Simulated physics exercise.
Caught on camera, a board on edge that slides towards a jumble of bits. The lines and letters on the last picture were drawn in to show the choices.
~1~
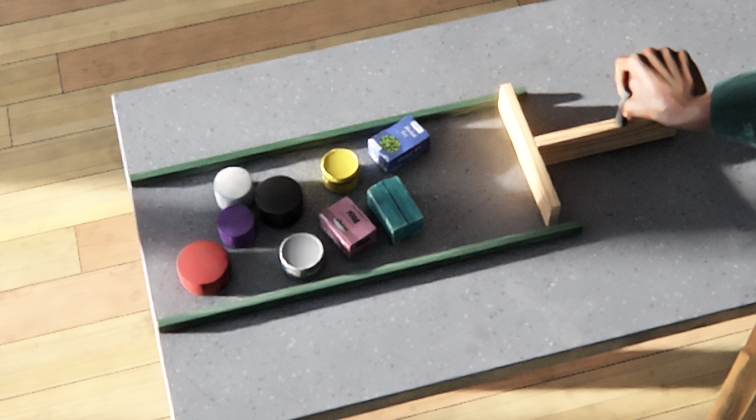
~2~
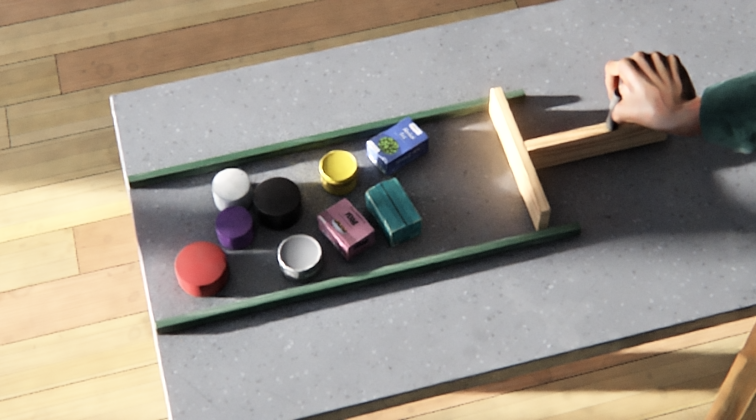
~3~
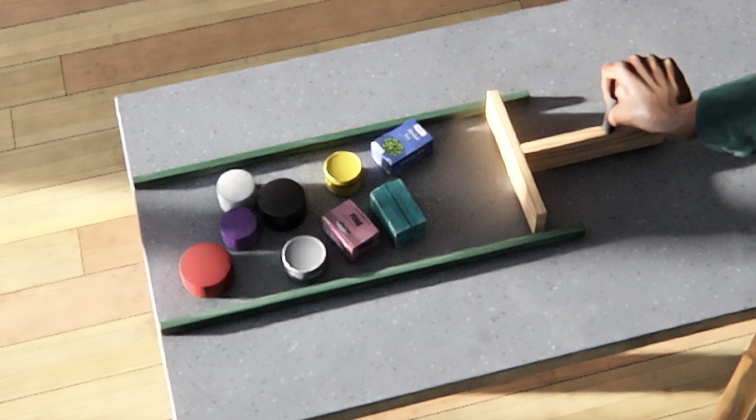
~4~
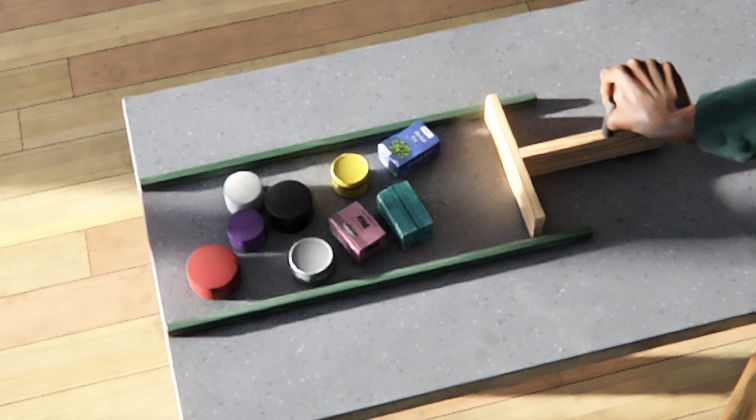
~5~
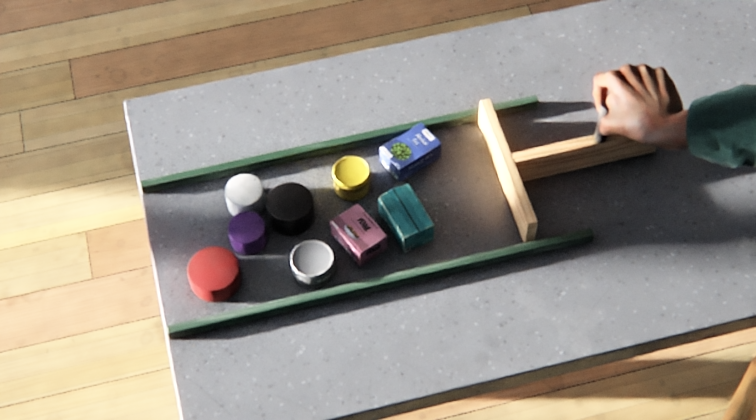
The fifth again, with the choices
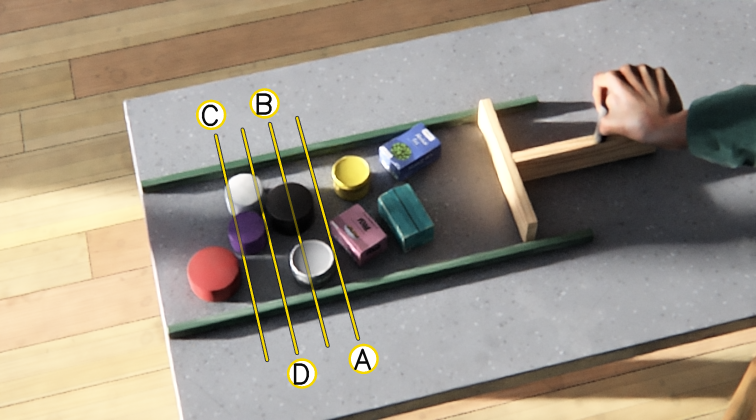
A hand sliding a wooden board slightly left between green rails towards a cluster of small tubs, tins and boxes on a grey tabletop.
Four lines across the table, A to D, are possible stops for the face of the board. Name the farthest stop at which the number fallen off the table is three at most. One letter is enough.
No farther than C.
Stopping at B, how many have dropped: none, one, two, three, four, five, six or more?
The count is none.
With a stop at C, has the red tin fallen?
Yes.
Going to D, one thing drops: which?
The red tin goes over.
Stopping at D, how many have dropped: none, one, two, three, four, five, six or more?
By then, one.
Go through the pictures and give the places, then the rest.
The first picture shows turquoise box (396, 211); red tin (204, 268); purple tin (237, 227).
The second picture shows board (521, 147); white tin (233, 191).
The third picture shows board (517, 150); blue packet (402, 147).
The fourth picture shows board (515, 154); yellow tub (350, 176).
The fifth picture shows board (508, 159); turquoise box (406, 218); red tin (215, 275); purple tin (248, 234).
On the marked copy, A at (326, 222); B at (297, 228); C at (240, 241); D at (268, 235).
Taking C. A third of the way, board (413, 180); blue packet (366, 154); yellow tub (332, 184).
Two thirds of the way, board (316, 202); red tin (189, 276); purple tin (223, 249).
When it is over, board (241, 218); red tin over the edge; grey jar over the edge; three fallen.
As for the rest, A is within the limit but short; B is within the limit but short; D is within the limit but short.
